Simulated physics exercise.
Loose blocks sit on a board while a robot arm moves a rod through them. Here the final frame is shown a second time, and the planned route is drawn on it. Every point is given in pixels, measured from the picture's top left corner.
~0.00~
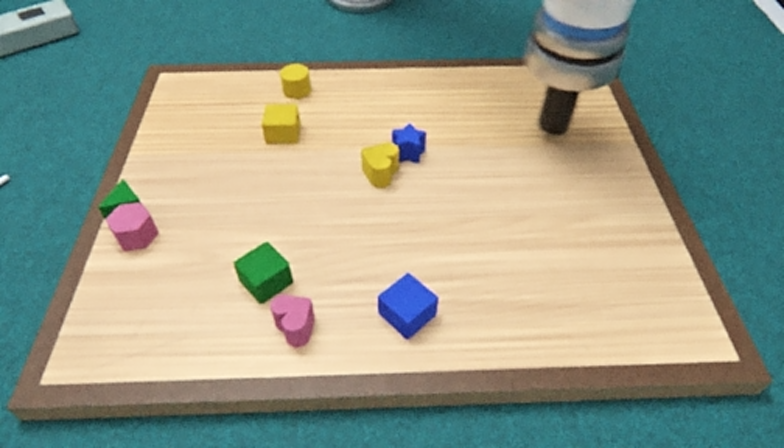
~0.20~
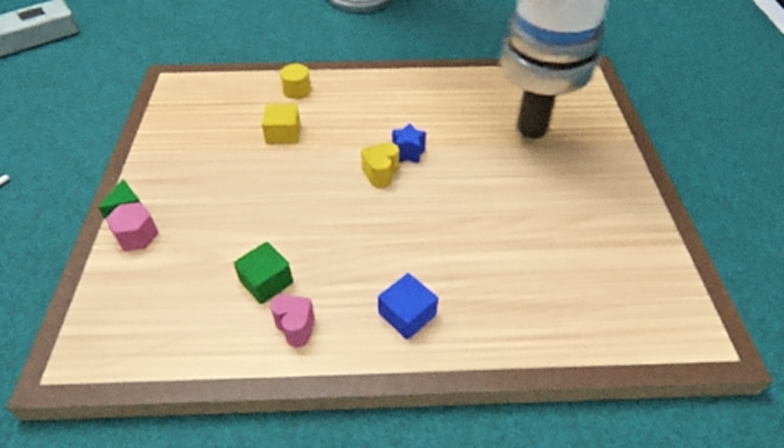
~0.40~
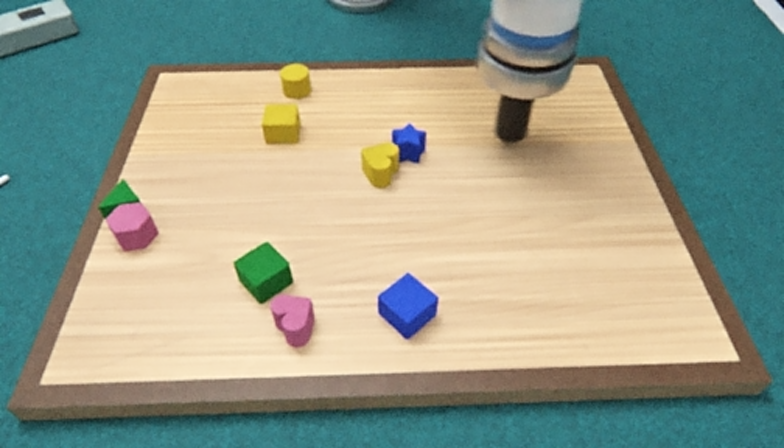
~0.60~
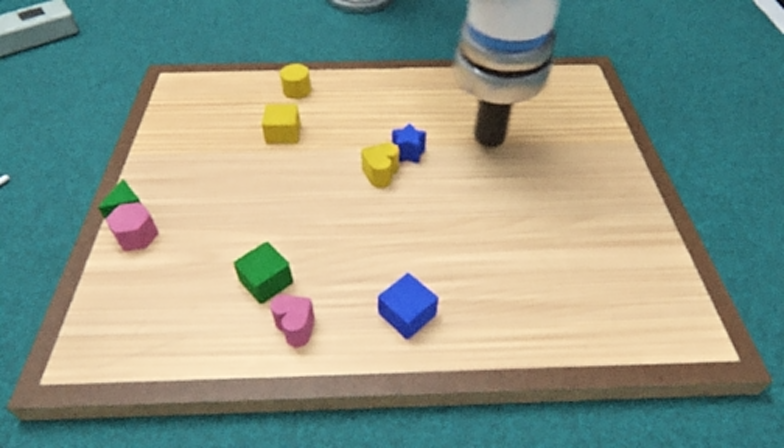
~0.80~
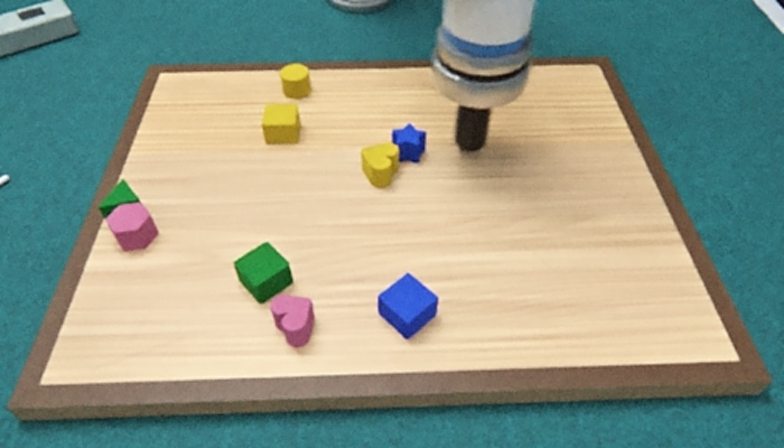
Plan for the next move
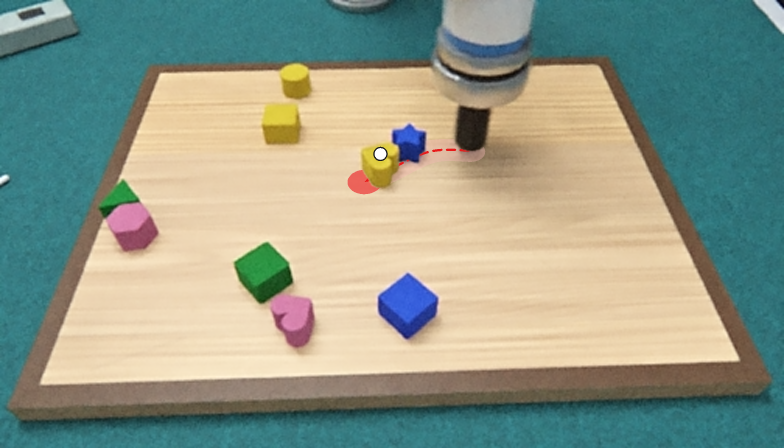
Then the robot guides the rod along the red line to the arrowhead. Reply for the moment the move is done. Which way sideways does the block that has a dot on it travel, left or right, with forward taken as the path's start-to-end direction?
Leftward.
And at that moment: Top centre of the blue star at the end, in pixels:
Around pixel (374, 133).
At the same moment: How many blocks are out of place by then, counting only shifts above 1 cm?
Two move.
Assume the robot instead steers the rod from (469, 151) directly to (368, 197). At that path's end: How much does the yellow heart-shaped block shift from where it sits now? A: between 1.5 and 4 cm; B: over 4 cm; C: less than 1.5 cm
Option A.
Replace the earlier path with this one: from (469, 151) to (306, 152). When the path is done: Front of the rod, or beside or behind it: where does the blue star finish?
It is still in front.
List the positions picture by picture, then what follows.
In the first picture, rod tip at (553, 126); block tops, yellow heart-shaped block at (380, 154); blue star at (409, 134).
In the second picture, rod at (531, 130); blocks unchanged.
In the third picture, rod at (510, 133); blocks unchanged.
In the fourth picture, rod at (490, 137); blocks unchanged.
In the fifth picture, rod at (470, 142); yellow heart-shaped block at (380, 154); blue star at (409, 134).
Path on the board, from (469, 151) over (430, 151) and (398, 165) to (365, 182); the dot is on the yellow heart-shaped block.
What follows on the original path. One third of the way, rod at (431, 142); blue star at (400, 132), turned 15° anticlockwise.
Two thirds of the way, rod at (397, 156); yellow heart-shaped block at (366, 161); blue star at (377, 132), turned 25° clockwise.
At the end, rod at (364, 173); yellow heart-shaped block at (334, 180), turned 20° anticlockwise; blue star at (374, 133), turned 40° clockwise.
